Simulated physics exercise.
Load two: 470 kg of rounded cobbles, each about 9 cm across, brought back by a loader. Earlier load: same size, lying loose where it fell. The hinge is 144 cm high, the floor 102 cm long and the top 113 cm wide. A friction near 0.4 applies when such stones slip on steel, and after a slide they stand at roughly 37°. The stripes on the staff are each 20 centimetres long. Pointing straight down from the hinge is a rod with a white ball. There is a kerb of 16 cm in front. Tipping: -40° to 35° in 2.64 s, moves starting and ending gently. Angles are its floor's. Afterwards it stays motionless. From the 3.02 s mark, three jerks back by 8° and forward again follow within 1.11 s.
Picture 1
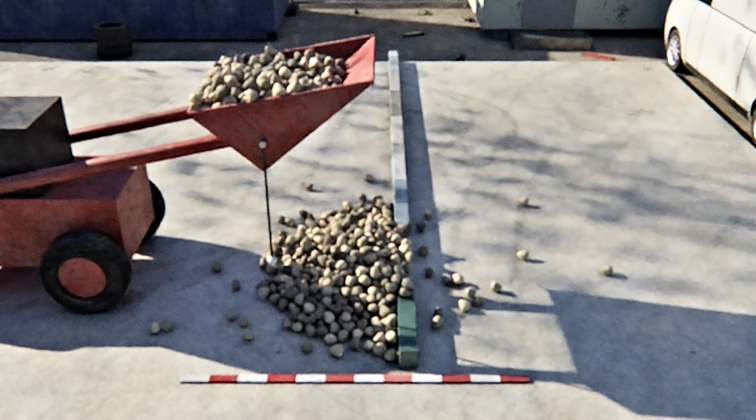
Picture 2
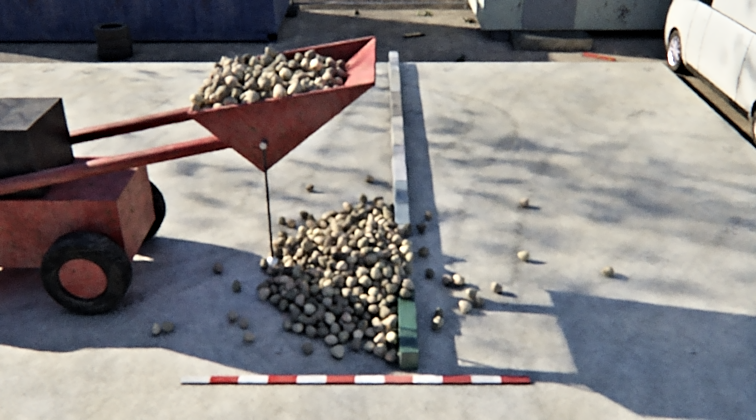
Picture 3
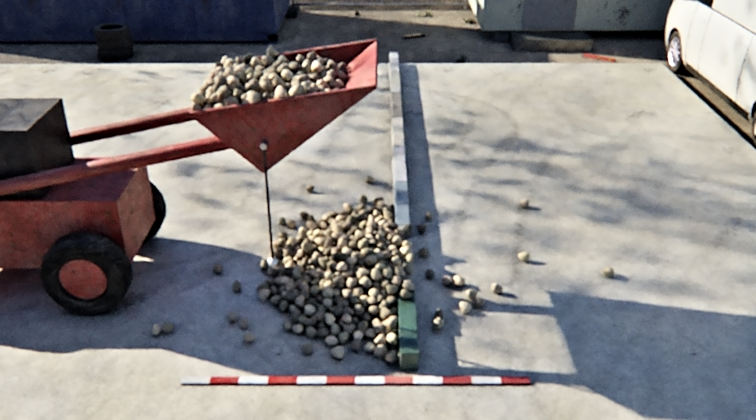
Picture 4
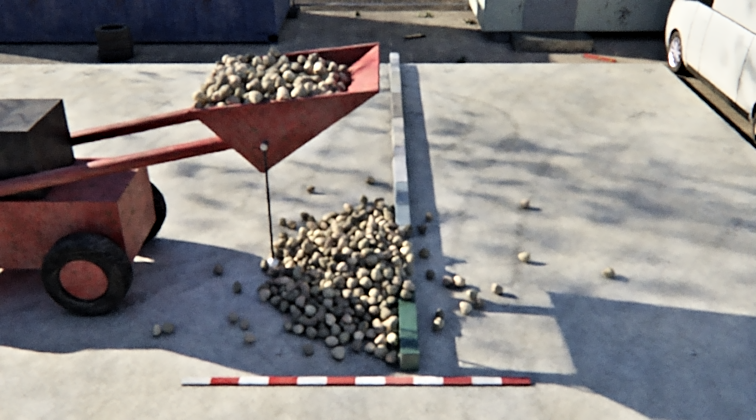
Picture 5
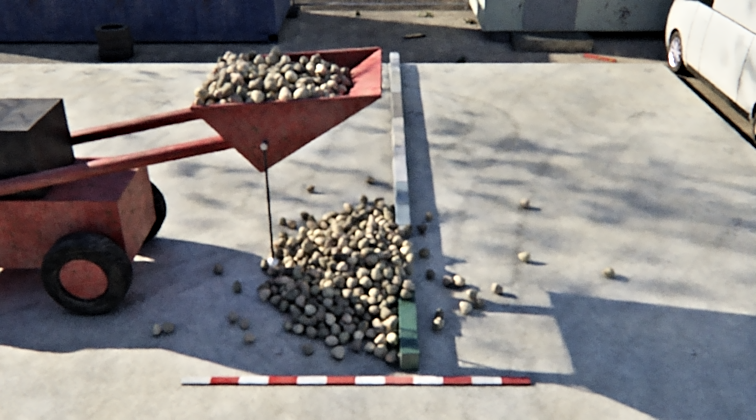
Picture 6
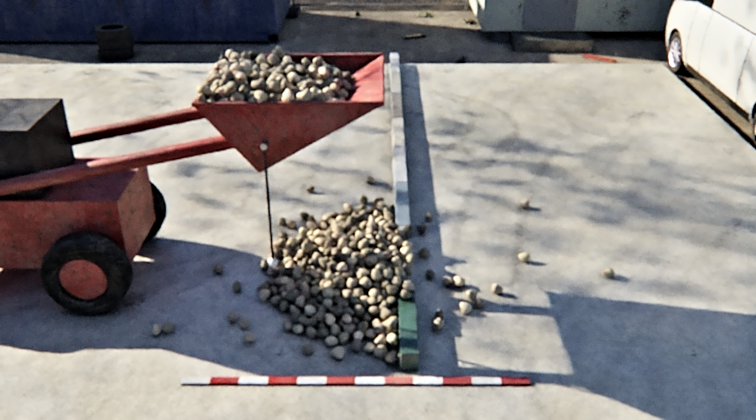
A red loader with black wheels stands at the left of a sunlit concrete yard, seen from a raised, fixed viewpoint, its bucket full of pale round stones. Beneath the bucket, a similar heap lies against a grey and green kerb, with a red-and-white staff in front and a white vehicle at upper right. The bucket slowly tilts, its right-hand lip lowering slightly, while the heap stays still.
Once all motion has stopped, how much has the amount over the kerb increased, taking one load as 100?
It has increased by some 81 per cent.
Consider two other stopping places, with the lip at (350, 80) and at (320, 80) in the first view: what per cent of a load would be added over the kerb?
Around 65 and 35 percent respectively.
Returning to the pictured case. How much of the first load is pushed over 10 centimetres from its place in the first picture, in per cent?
5 per cent.
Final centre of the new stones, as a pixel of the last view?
(452, 265).
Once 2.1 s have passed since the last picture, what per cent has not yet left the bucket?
Some 25 %, roughly, is held.
Then, 1.4 s after the last picture the floor is at 23°; in per cent of one load, 96 in the bucket, 101 on this side of the kerb, 3 over the kerb; the foremost stones are at (505, 274).
Then, 2.1 s after the last picture the floor is at 35°; in per cent of one load, 24 in the bucket, 135 on this side of the kerb, 42 over the kerb; the foremost stones are at (525, 247).
Then, 4.0 s after the last picture the floor is at 35°; in per cent of one load, 0 in the bucket, 116 on this side of the kerb, 84 over the kerb; the foremost stones are at (623, 251).
Then, 6.6 s after the last picture the floor is at 35°; in per cent of one load, 0 in the bucket, 116 on this side of the kerb, 84 over the kerb; the foremost stones are at (623, 251). Net gain over the kerb, 81.
